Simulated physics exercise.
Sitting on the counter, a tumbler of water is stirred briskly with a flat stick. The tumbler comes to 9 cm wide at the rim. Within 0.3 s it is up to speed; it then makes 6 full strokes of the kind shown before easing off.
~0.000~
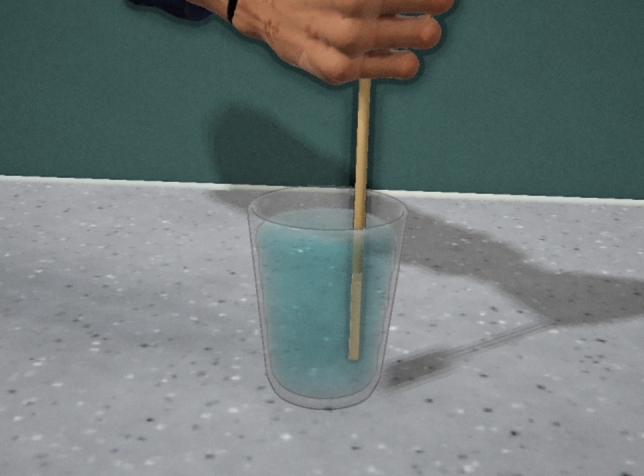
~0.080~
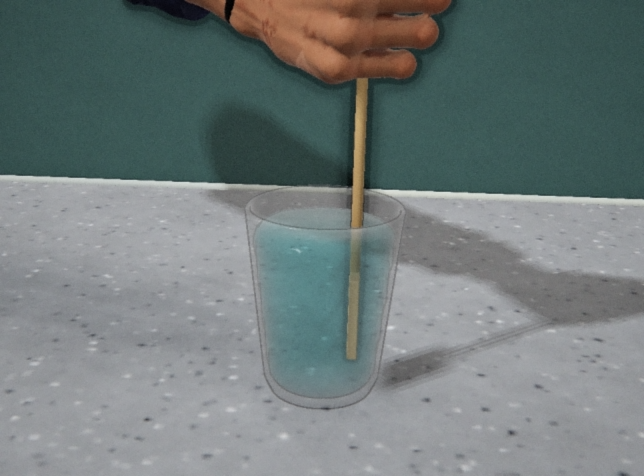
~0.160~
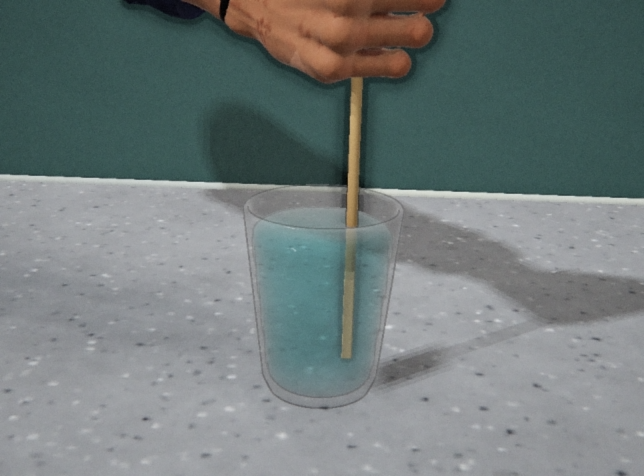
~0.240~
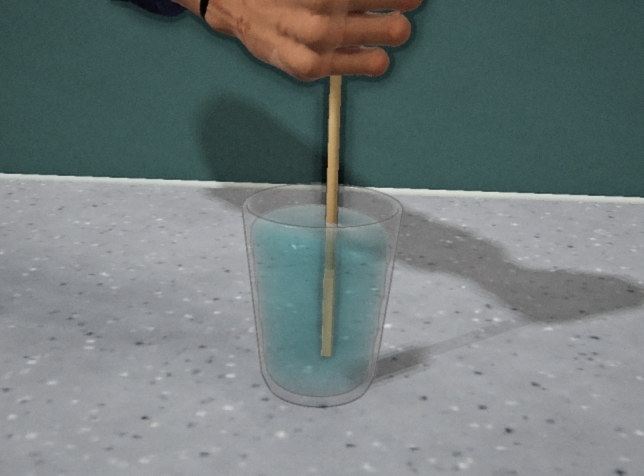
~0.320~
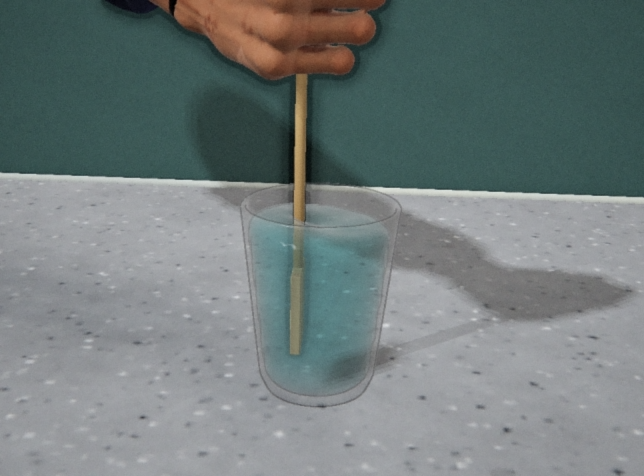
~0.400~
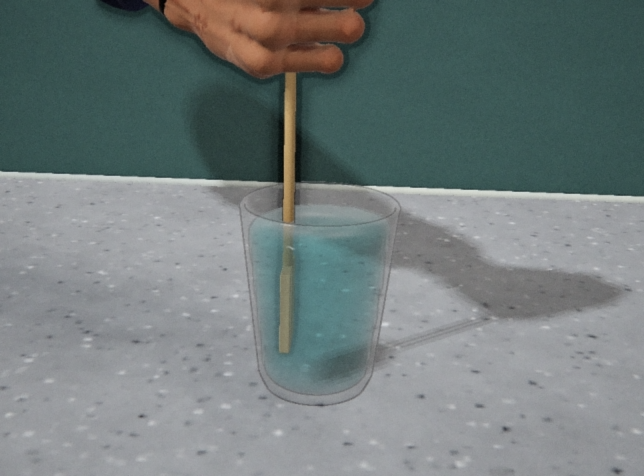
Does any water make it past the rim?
No.
By 1.09 s 0 ml is over the rim.
By 1.78 s 0 ml is over the rim.
By 2.47 s 0 ml is over the rim.
By 3.16 s 0 ml is over the rim.
At rest 0 ml is over the rim.
